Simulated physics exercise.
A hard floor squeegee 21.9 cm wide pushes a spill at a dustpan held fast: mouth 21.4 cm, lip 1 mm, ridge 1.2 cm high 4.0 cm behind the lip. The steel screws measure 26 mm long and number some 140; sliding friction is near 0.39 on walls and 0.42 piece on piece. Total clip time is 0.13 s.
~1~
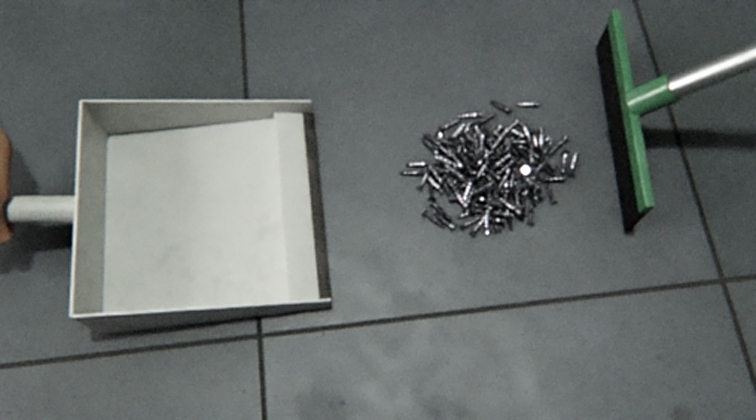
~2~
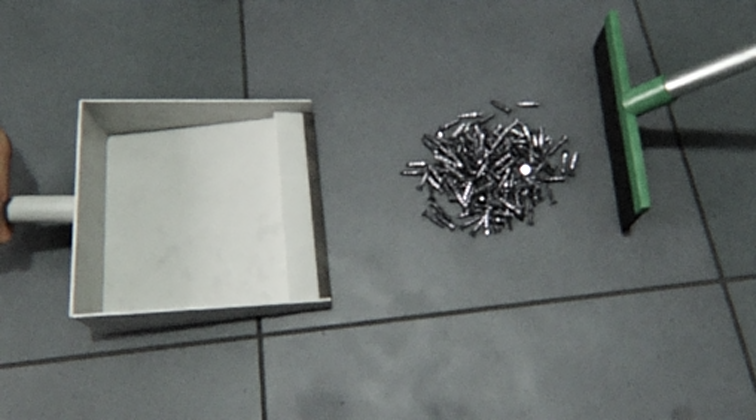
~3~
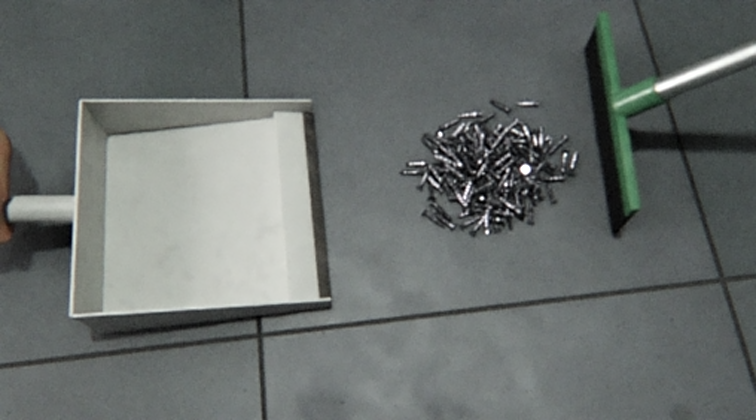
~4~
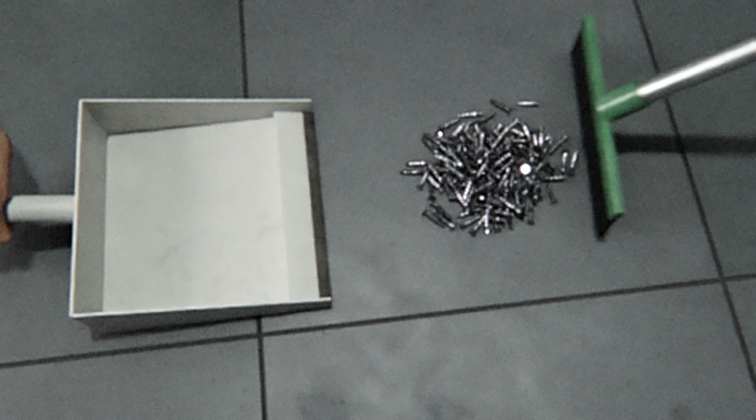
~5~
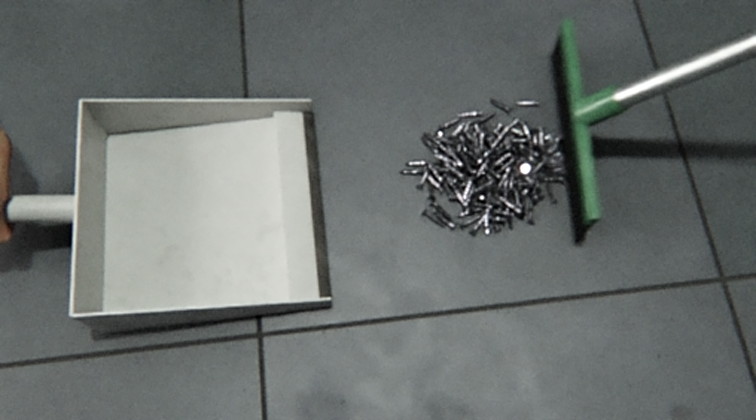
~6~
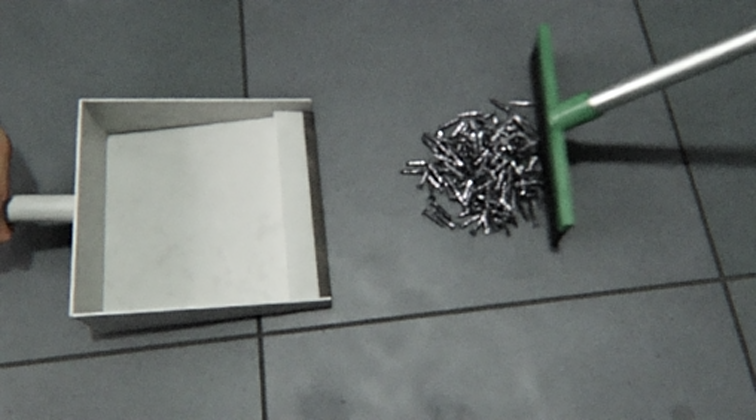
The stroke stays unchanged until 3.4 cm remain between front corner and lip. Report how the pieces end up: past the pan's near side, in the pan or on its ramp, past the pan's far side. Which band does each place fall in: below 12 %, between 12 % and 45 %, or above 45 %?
Near side: Below 12 %, pan: Above 45 %, far side: Below 12 %.
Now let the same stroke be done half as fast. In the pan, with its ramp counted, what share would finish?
Near 20 %.
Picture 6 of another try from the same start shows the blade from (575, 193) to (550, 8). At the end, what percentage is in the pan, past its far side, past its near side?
The pan gets 25, the far side 20 and the near side 0.
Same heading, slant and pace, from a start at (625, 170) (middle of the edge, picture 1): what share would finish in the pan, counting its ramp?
I'd put it at around 50 per cent.
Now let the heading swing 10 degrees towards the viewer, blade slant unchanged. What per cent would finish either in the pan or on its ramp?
About 45 percent would end up there.
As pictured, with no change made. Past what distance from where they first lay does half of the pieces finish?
20 cm or so.
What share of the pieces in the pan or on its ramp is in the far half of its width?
Something like 60 per cent of the catch.
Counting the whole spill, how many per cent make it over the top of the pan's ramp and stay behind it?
About 15 %.
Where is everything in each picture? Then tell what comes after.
The first frame shows blade from (645, 207) to (613, 20), moved 0.0 cm, 0 of the pieces shifted so far; middle of the pieces at (492, 173); pan at (194, 219).
The second frame shows blade from (642, 208) to (610, 20), moved 0.3 cm, 0 of the pieces shifted so far; middle of the pieces at (492, 172).
The third frame shows blade from (631, 210) to (601, 22), moved 1.3 cm, 0 of the pieces shifted so far; middle of the pieces at (492, 172).
The fourth frame shows blade from (615, 214) to (586, 25), moved 3.0 cm, 0 of the pieces shifted so far; middle of the pieces at (492, 172).
The fifth frame shows blade from (592, 219) to (565, 29), moved 5.3 cm, 2 of the pieces shifted so far; middle of the pieces at (492, 171).
The sixth frame shows blade from (566, 225) to (542, 34), moved 7.8 cm, 61 of the pieces shifted so far; middle of the pieces at (493, 167); pan at (194, 218).
Then, 0.12 s after the last picture, middle of the blade 13 cm from the lip; 0 % over the lip, far side 0 %, near side 0 %.
Then, 0.20 s after the last picture, middle of the blade 6 cm from the lip; 0 % over the lip, far side 5 %, near side 0 %.
Then, 0.41 s after the last picture, middle of the blade 5 cm from the lip; 55 % over the lip, far side 5 %, near side 0 %.
In the end, near side 0 %, pan 55 %, far side 5 %, in front of the lip or behind the blade 40 %.
